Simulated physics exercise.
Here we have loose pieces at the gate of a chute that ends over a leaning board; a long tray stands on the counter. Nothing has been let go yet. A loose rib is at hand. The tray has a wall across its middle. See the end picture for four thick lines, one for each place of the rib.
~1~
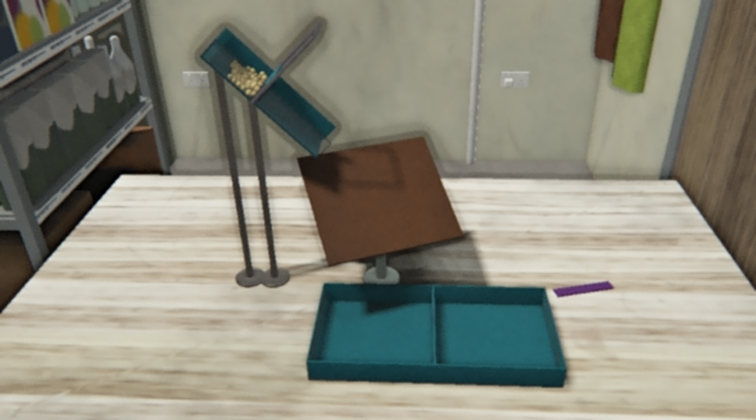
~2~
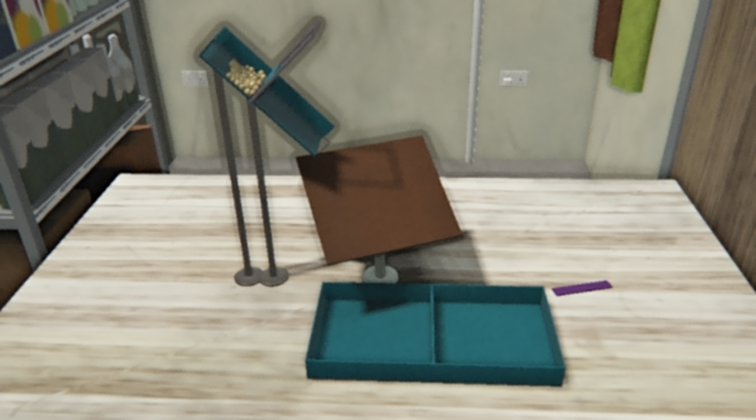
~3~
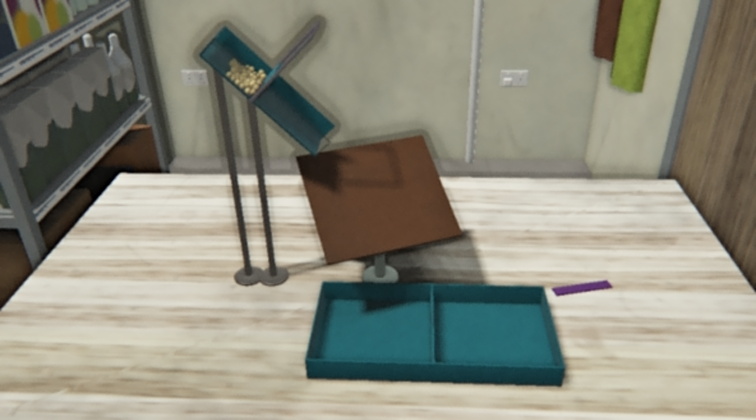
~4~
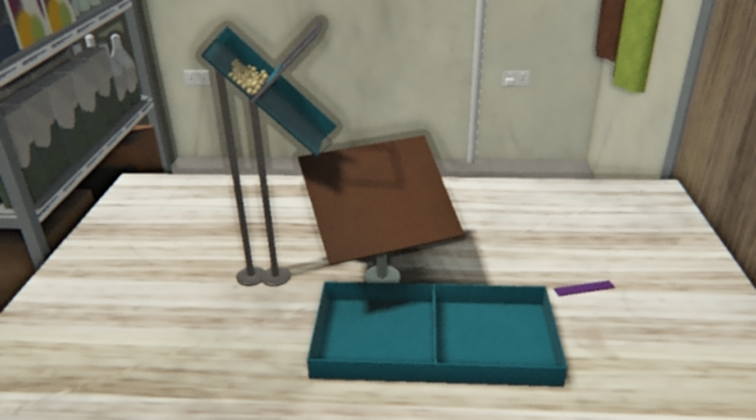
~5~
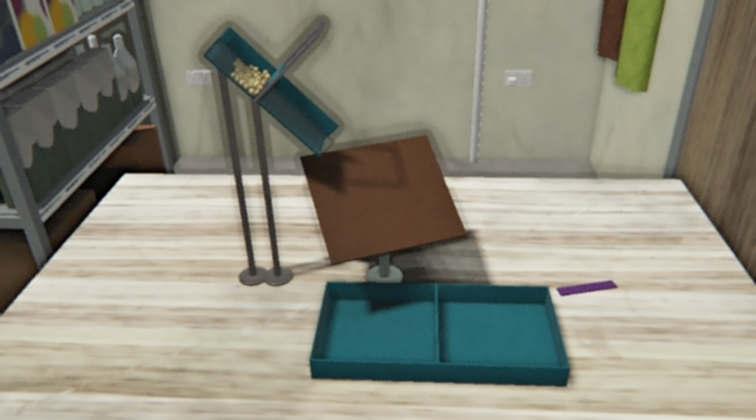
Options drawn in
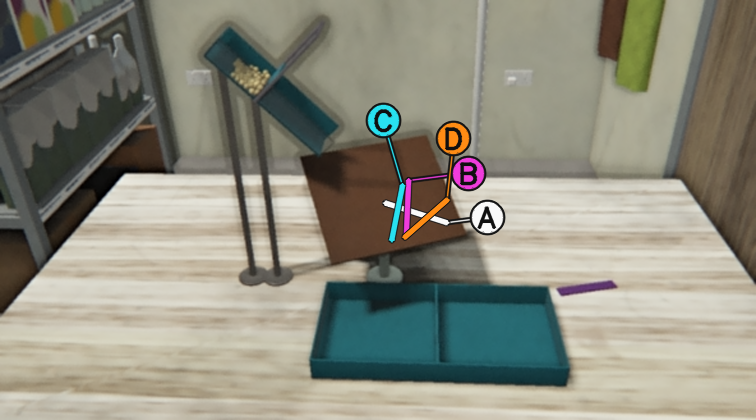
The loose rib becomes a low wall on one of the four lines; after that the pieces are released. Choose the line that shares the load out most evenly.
Best: A.
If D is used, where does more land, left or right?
Left.
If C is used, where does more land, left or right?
More lands on the left.
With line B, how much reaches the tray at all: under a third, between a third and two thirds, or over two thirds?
Line B gives over two thirds.
On the marked copy, line A from (385, 203) to (446, 222); line B from (408, 180) to (406, 235); line C from (402, 185) to (391, 239); line D from (447, 200) to (404, 237).
Choosing A, of what is caught, close to half in the left half, close to half in the right.
Choosing B, of what is caught, all but a few in the left half, a small share in the right.
Choosing C, of what is caught, all but a few in the left half, only a few in the right.
Choosing D, of what is caught, all but a few in the left half, a small share in the right.
